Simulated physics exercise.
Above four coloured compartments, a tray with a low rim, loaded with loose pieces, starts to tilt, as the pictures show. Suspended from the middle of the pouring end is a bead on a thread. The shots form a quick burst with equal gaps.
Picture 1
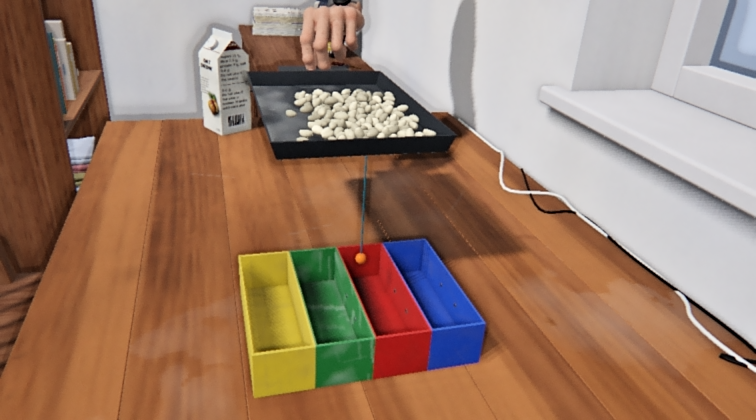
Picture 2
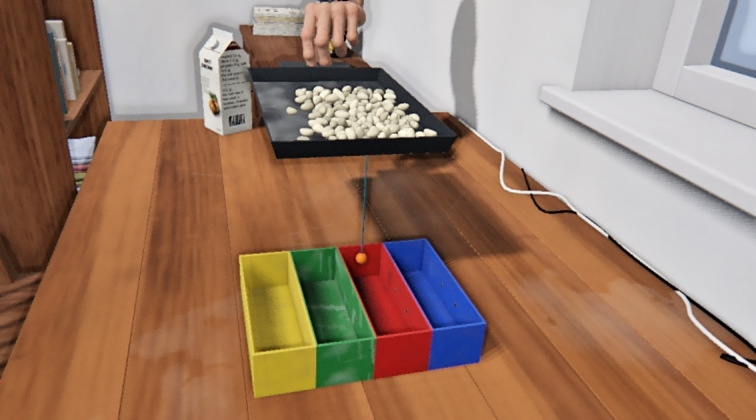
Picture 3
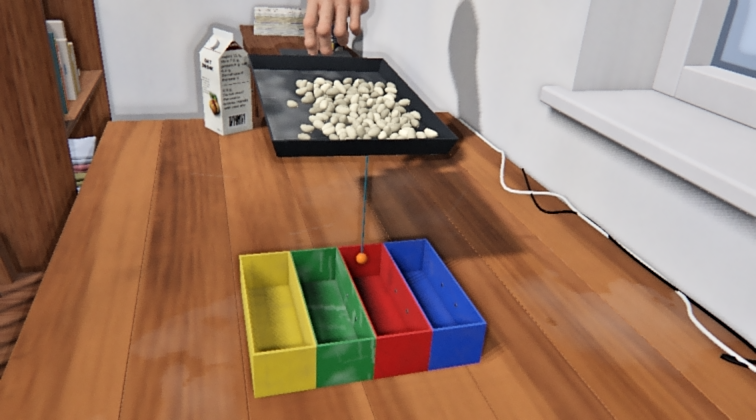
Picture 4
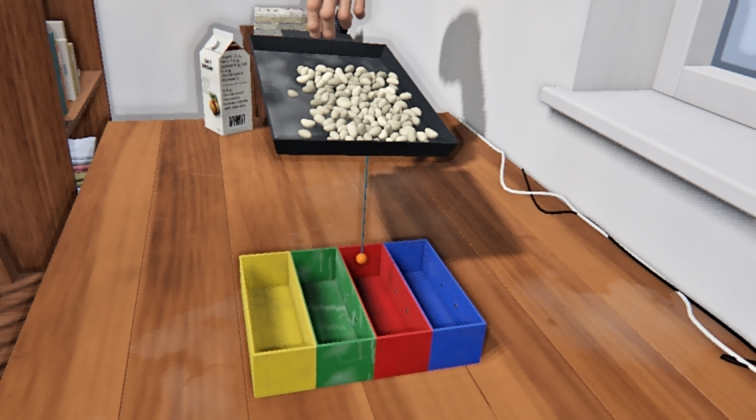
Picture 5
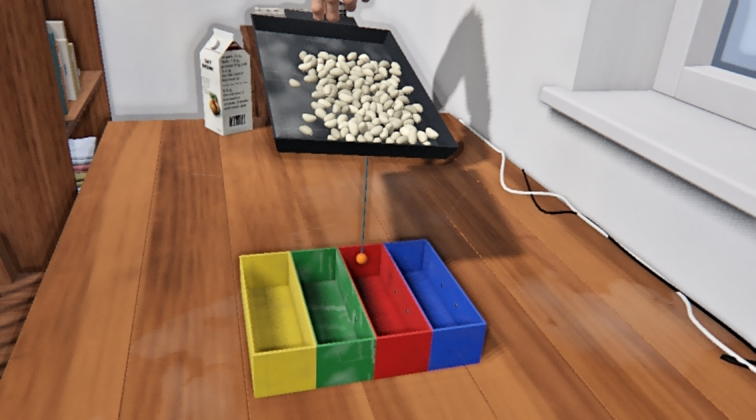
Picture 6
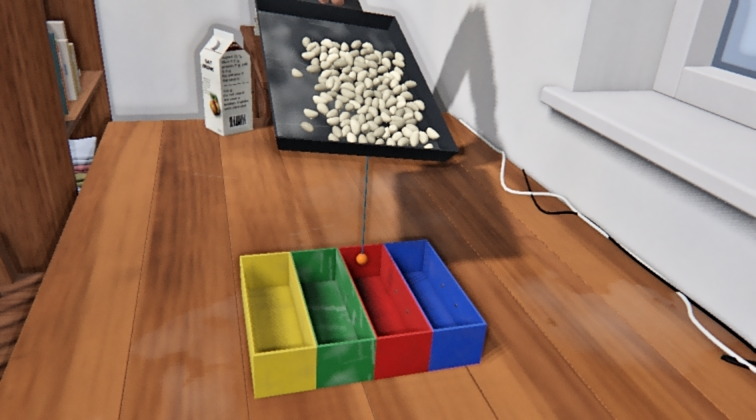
Black tray of white beans tilting steadily toward its right front corner above four coloured compartments, a hand gripping its far edge.
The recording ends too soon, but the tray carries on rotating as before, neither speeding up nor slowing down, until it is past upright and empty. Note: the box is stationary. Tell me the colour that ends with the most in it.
That would be blue.
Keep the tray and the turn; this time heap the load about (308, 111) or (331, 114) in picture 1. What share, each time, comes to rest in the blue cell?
It's 50 percent the first time and 50 percent the second.
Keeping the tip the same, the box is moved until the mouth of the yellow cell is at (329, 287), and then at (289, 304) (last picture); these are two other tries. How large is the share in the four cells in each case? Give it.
Some 100 and then some 80 per cent.
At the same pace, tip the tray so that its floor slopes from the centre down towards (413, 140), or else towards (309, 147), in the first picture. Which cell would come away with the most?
Try A: The blue cell / try B: The yellow cell.
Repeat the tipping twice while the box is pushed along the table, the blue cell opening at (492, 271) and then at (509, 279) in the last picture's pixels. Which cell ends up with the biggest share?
Taking the two placings in order, you'd get red and then the cell in red.
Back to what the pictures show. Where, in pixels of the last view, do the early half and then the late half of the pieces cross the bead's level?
The leading part at (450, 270), the rest of it at (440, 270).
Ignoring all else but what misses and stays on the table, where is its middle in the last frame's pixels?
Look around (520, 335) in the last picture.
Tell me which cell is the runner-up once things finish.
Second is the red cell.
Soon after the last picture, tray tipped steeply; all on the tray.
A little later, tray tipped past a quarter turn; about a quarter on the tray; a small part in the blue cell; a stray few in the red cell; a stray few in the green cell; about half falling or outside the box.
Later still, tray tipped past a quarter turn; about half in the blue cell; about a quarter in the red cell; a stray few in the green cell; about a quarter falling or outside the box.
At rest, tray tipped past a quarter turn; about half in the blue cell; about a quarter in the red cell; a stray few in the green cell; none in the yellow cell; about a quarter outside the box.
